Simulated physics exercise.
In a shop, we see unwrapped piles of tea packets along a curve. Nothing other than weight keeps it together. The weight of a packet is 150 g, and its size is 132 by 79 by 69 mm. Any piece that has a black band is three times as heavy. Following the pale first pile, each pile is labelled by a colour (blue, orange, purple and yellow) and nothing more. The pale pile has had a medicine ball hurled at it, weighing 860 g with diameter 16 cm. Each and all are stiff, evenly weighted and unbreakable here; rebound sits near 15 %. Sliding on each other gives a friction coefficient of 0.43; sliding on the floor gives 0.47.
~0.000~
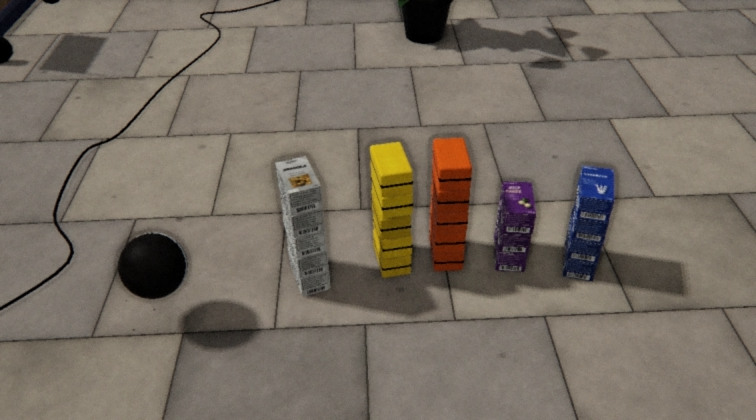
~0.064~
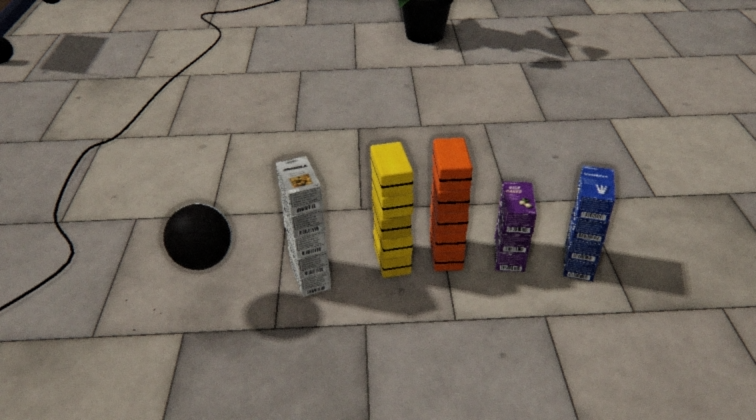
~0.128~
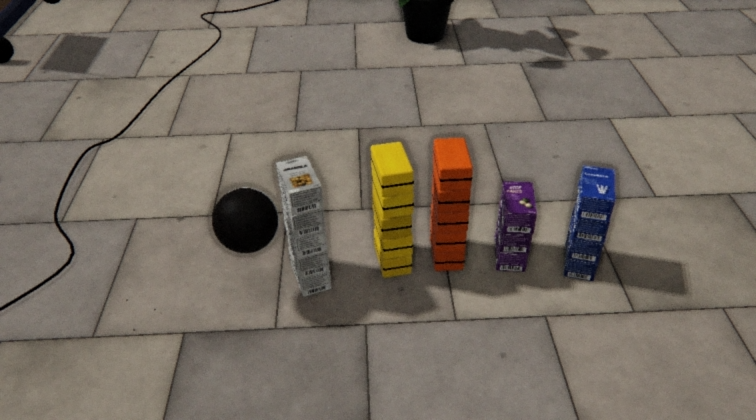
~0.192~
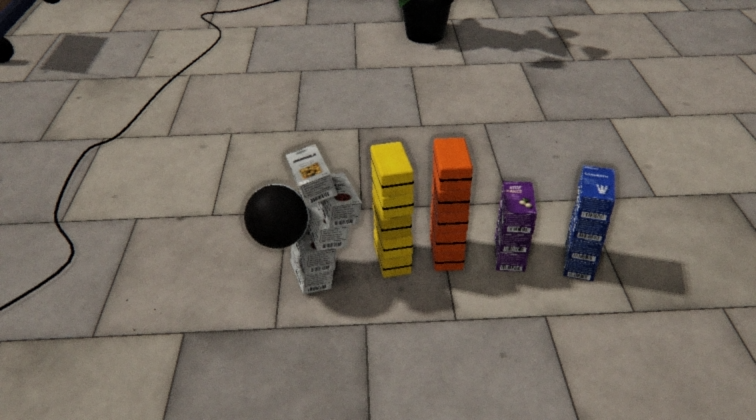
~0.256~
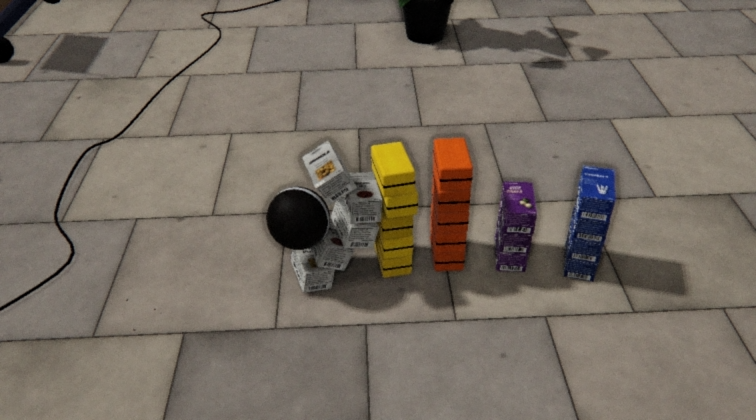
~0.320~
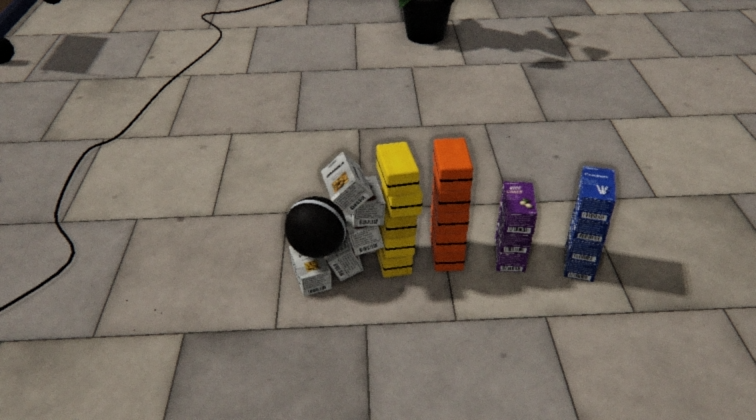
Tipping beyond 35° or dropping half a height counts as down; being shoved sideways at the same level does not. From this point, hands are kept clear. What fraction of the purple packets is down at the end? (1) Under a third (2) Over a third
Option 1: Under a third.
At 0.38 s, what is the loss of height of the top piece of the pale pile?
The top piece is some 6 centimetres lower than at the start.
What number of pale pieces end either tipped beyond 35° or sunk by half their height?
Count: 4.
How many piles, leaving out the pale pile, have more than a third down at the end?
The count is 0.
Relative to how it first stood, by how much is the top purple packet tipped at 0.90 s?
My estimate is close to 0°.
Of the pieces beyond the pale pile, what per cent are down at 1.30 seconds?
0 percent by then.
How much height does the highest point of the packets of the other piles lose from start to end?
Drop: Around 0 cm.
Around 0.38 s, 4 of the pale pile down; none of the 3 purple packets down (0 of 17 in all colours); top purple packet unmoved; top yellow packet displaced 23 mm.
Around 0.62 s, 4 of the pale pile down; none of the 3 purple packets down (0 of 17 in all colours); top purple packet unmoved; top yellow packet tipped 5°.
Around 0.90 s, 4 of the pale pile down; none of the 3 purple packets down (0 of 17 in all colours); top purple packet unmoved; top yellow packet displaced 32 mm.
Around 1.30 s, 4 of the pale pile down; none of the 3 purple packets down (0 of 17 in all colours); top purple packet unmoved; top yellow packet displaced 26 mm.
Finally (2.3 s), 4 of the pale pile down; none of the 3 purple packets down (0 of 17 in all colours); top purple packet unmoved; top yellow packet displaced 23 mm. That is 0 per cent. Seen by the last camera, middles, top purple packet near (518, 207), top yellow packet near (401, 168).
